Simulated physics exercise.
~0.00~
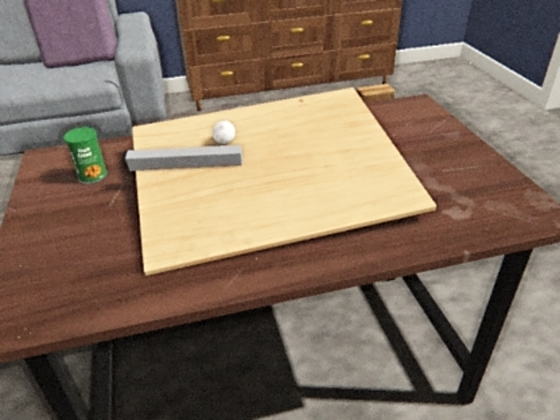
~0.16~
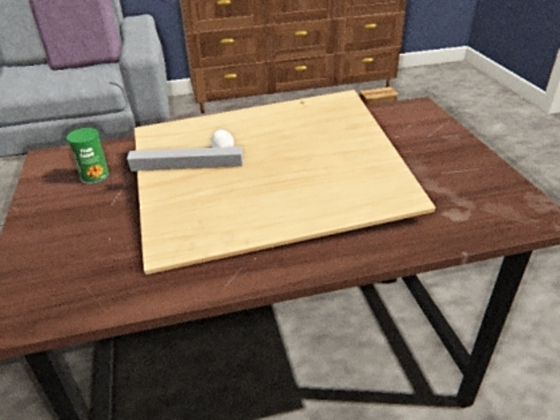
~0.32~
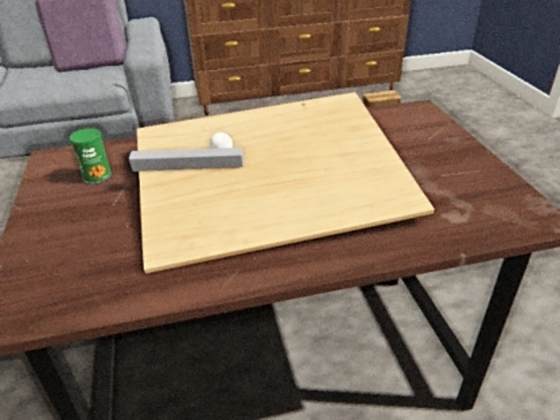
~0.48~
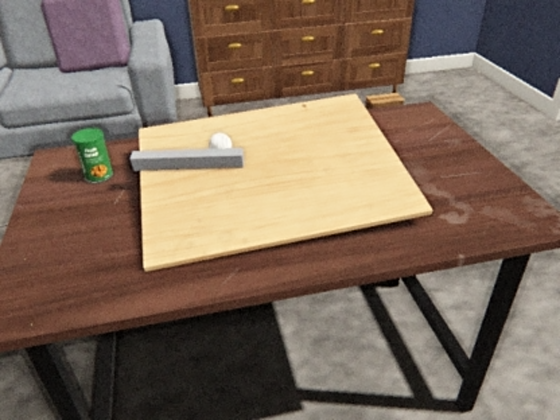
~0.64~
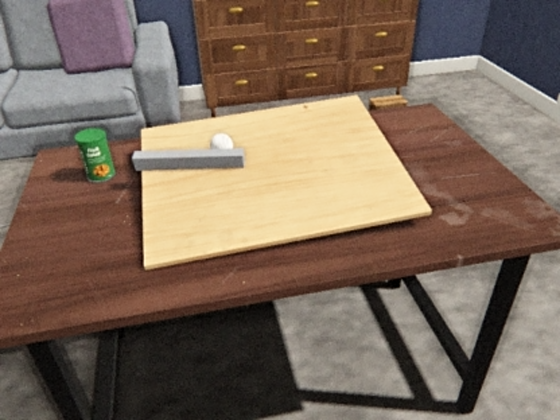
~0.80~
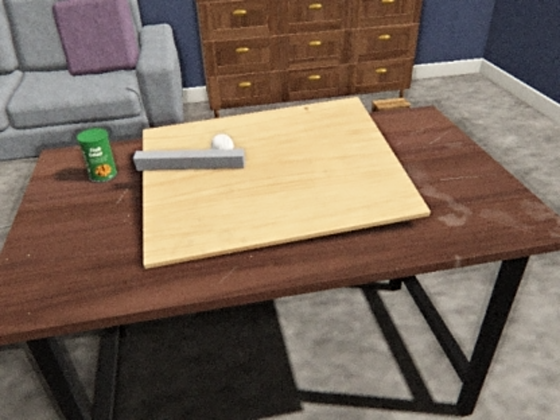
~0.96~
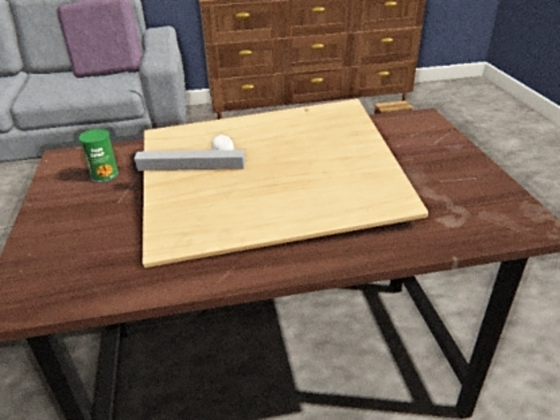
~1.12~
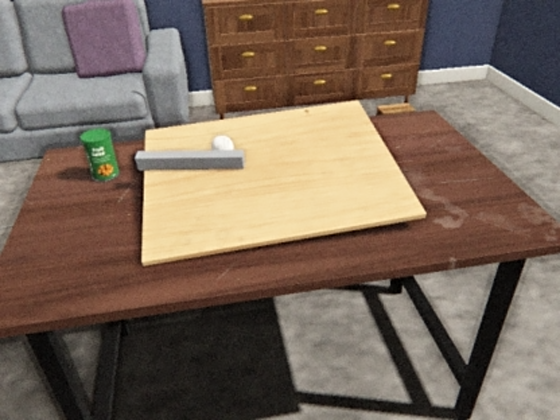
A small white onion moved slightly down a tilted wooden board on a brown table, then settled behind a long gray block and stayed there, never reaching an edge, while a green tin stood still on the left as the view drifted gently sideways.
